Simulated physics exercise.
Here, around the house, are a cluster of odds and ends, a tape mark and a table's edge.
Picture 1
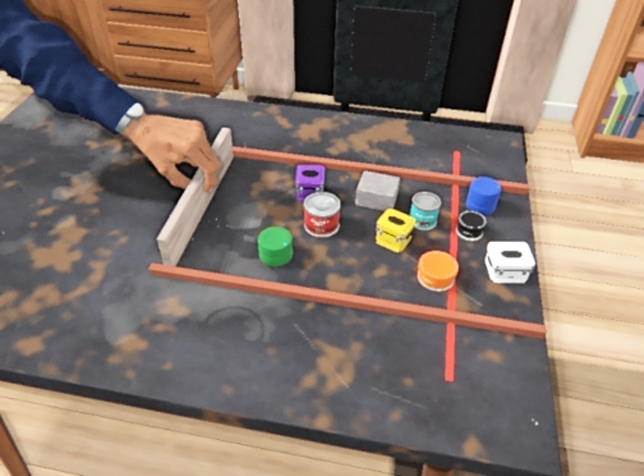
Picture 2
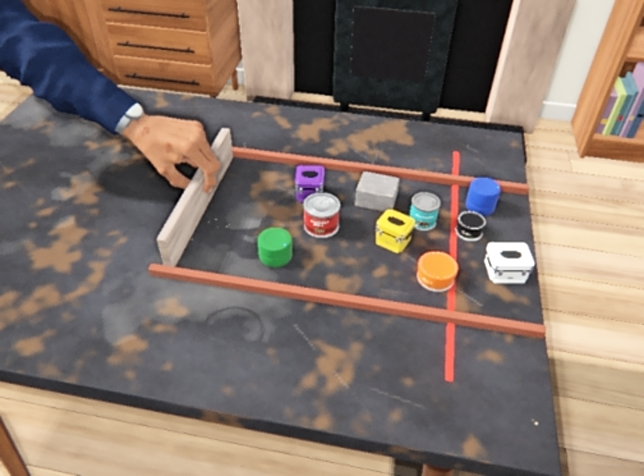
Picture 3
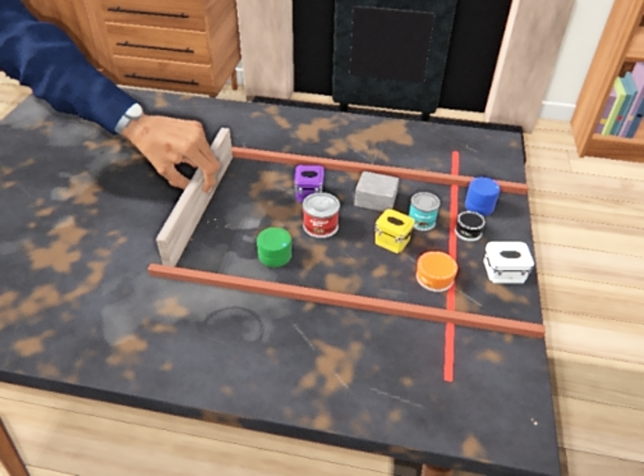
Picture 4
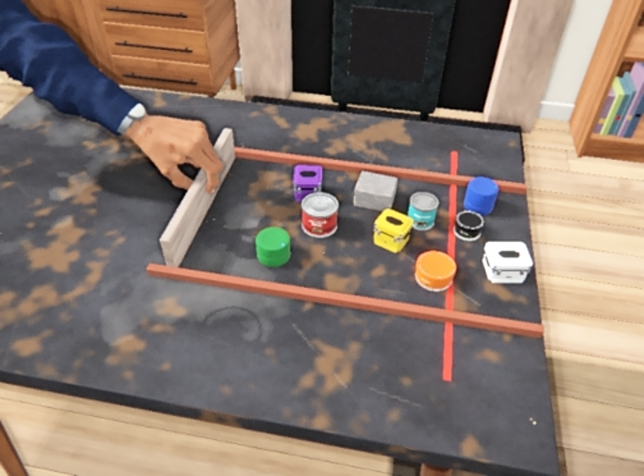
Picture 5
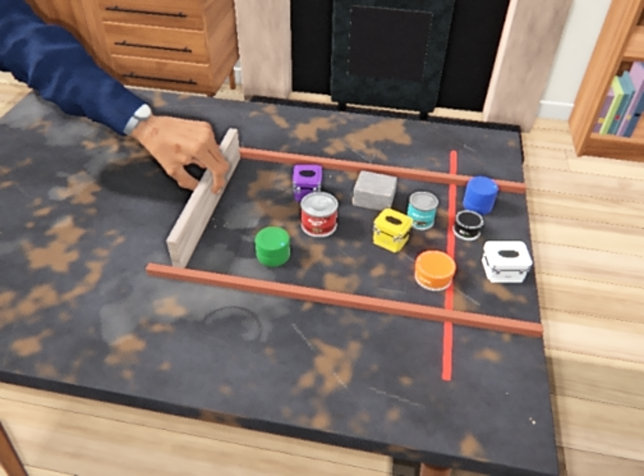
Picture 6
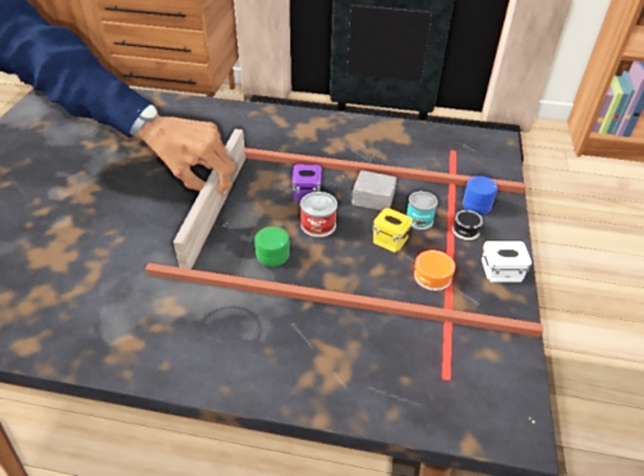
A hand holding a pale board upright on a dark tabletop, then sliding it slightly right towards scattered small colourful containers.
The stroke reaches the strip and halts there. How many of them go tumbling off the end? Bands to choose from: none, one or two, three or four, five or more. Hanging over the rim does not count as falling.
Final answer: One or two.
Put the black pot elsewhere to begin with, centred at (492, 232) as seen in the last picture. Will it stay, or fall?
From that start, the object then is safe.
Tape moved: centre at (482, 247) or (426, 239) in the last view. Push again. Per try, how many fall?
3 and 0 down on the floor.
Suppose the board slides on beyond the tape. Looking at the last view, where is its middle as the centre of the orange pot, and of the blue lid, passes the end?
The middle is at (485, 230) when it's the orange pot, and at (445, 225) when it's the blue lid.
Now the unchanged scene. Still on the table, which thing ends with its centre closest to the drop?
Black pot.
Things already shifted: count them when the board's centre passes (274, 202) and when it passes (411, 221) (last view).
At the first spot the count is 1, and at the second it is 9.
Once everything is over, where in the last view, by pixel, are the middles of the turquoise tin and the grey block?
Turquoise tin: About (491, 224); grey block: About (499, 206).
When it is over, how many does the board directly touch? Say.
The count in contact is 3.
Early on, none off yet; white case at rest near (505, 262); blue lid at rest near (480, 195); black pot at rest near (467, 225).
Finally, the number that fall off is one or two; lost, blue lid and white case.
